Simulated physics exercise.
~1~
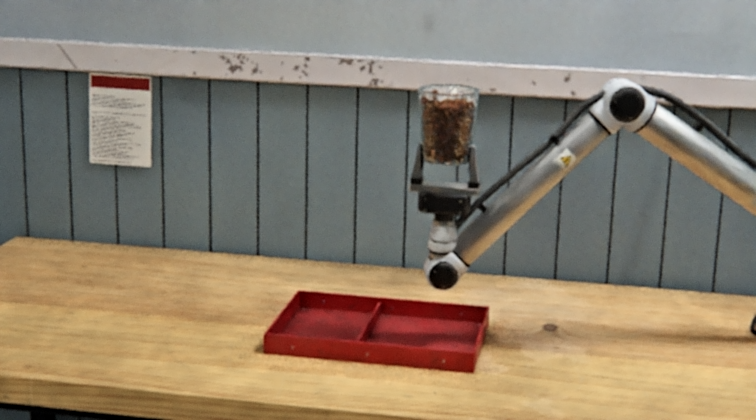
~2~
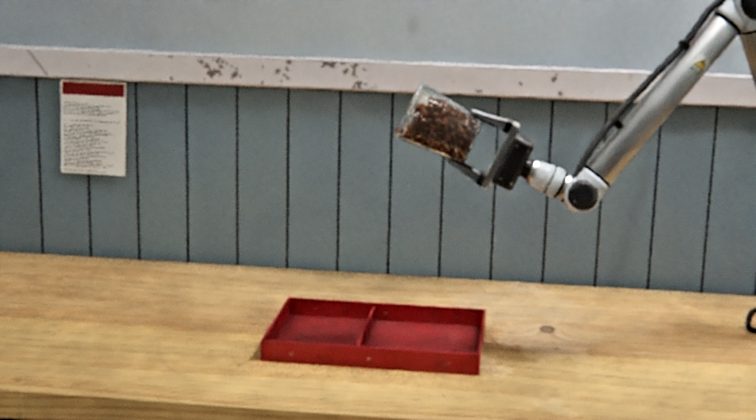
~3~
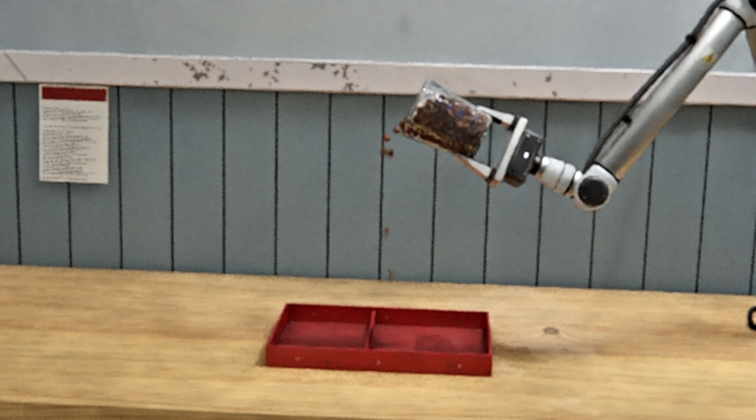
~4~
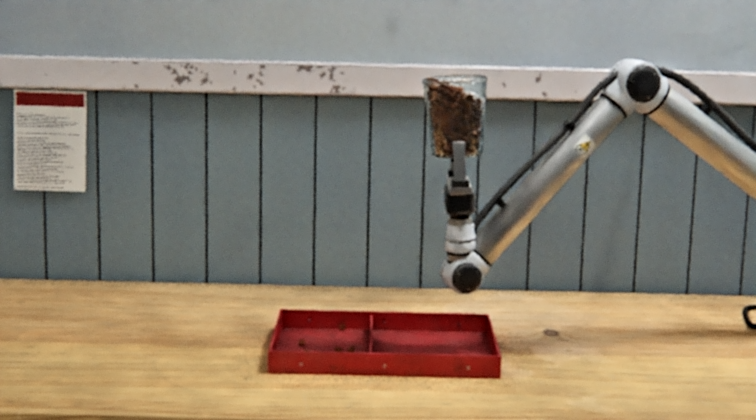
A silver robot arm reaching in from the right grips a clear cup nearly full of brown pellets, held upright above a pale wooden table. Seen from the front, a red tray split by a cross wall sits below, with grey-blue panelling and a posted sheet behind, and the view drifts slightly sideways. The arm tips the cup over to the left, open end facing outward, and a thin trickle of pellets drops towards the tray. The arm then swings the cup upright again, still mostly full, leaving just a few dark pellets in the tray, mainly in its left part.
